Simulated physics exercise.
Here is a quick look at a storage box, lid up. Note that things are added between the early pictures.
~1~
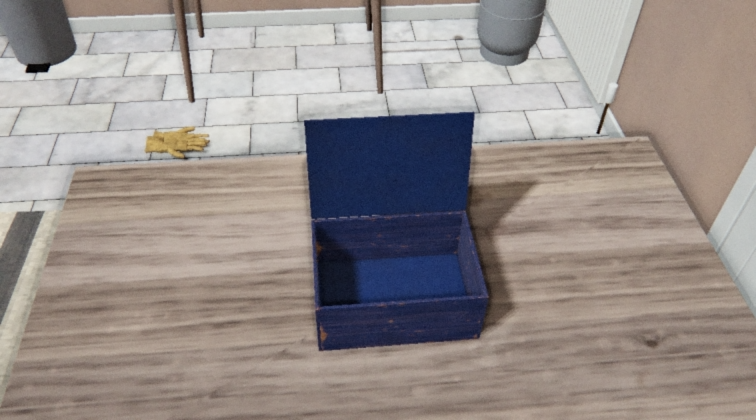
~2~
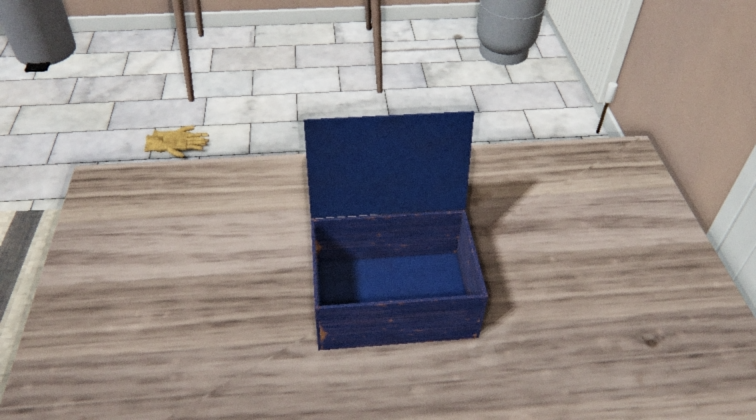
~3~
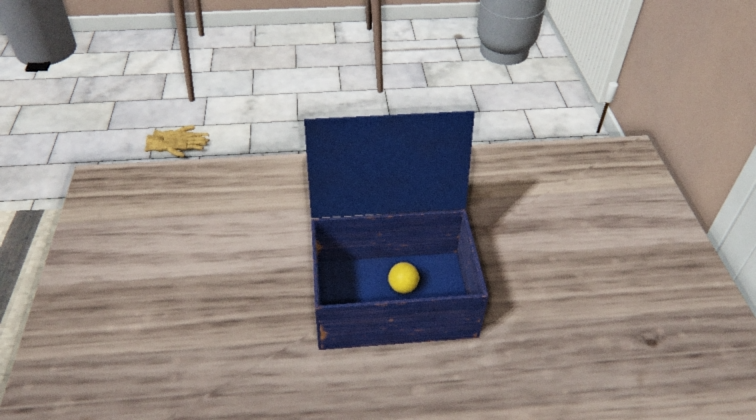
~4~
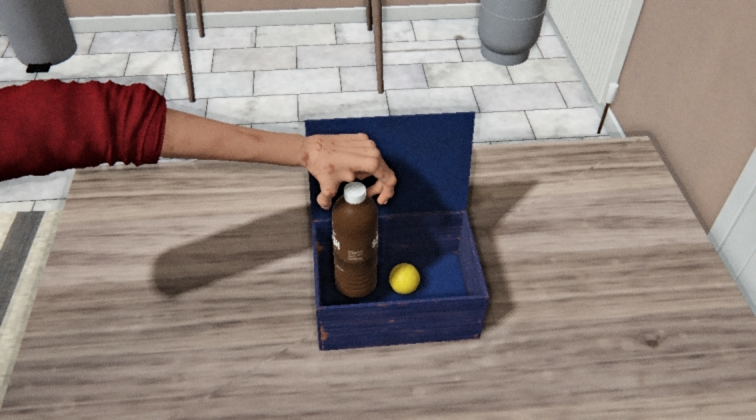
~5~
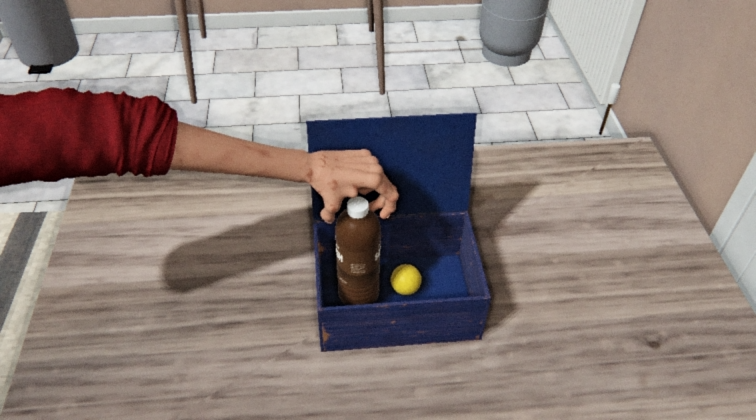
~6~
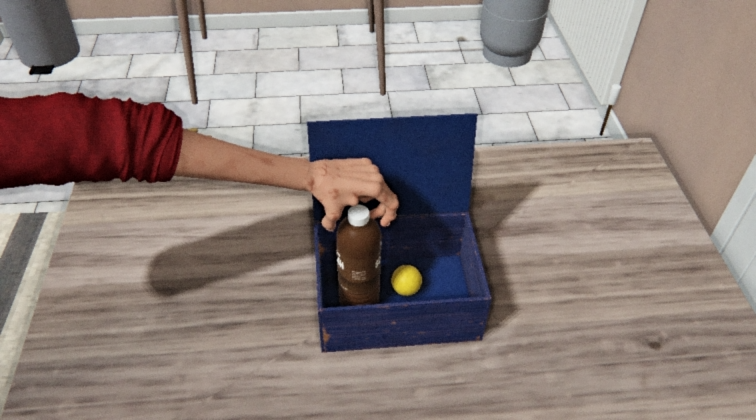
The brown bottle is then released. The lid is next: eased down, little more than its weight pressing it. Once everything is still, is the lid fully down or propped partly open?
It is propped partly open.
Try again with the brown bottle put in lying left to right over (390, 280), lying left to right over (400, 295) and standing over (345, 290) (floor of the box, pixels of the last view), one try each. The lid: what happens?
The first time the lid goes down fully, the second time it goes down fully, and the third time it can't shut.
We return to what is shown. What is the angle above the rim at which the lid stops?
About 60° above the rim.
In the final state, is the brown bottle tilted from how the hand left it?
Once everything settles, it keeps its original angle.
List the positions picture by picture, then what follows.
The last thing is not in view yet, in the first frame.
The last thing is not in view yet, in the second frame.
The last thing is not in view yet; yellow lemon (404, 278), in the third frame.
Still above its spot; brown bottle (356, 239); yellow lemon (404, 279), in the fourth frame.
Still above its spot; brown bottle (358, 252); yellow lemon (406, 280), in the fifth frame.
Put in, still held; brown bottle (359, 259); yellow lemon (407, 280), in the sixth frame.
Then, 1.20 s on from there, lid starting down.
Then, 1.60 s on from there, lid 59° above the rim.
Then, 3.50 s on from there, lid 57° above the rim.
In the end, lid 58° above the rim; both unmoved. At the end, from the last picture's camera, brown bottle near (359, 256).
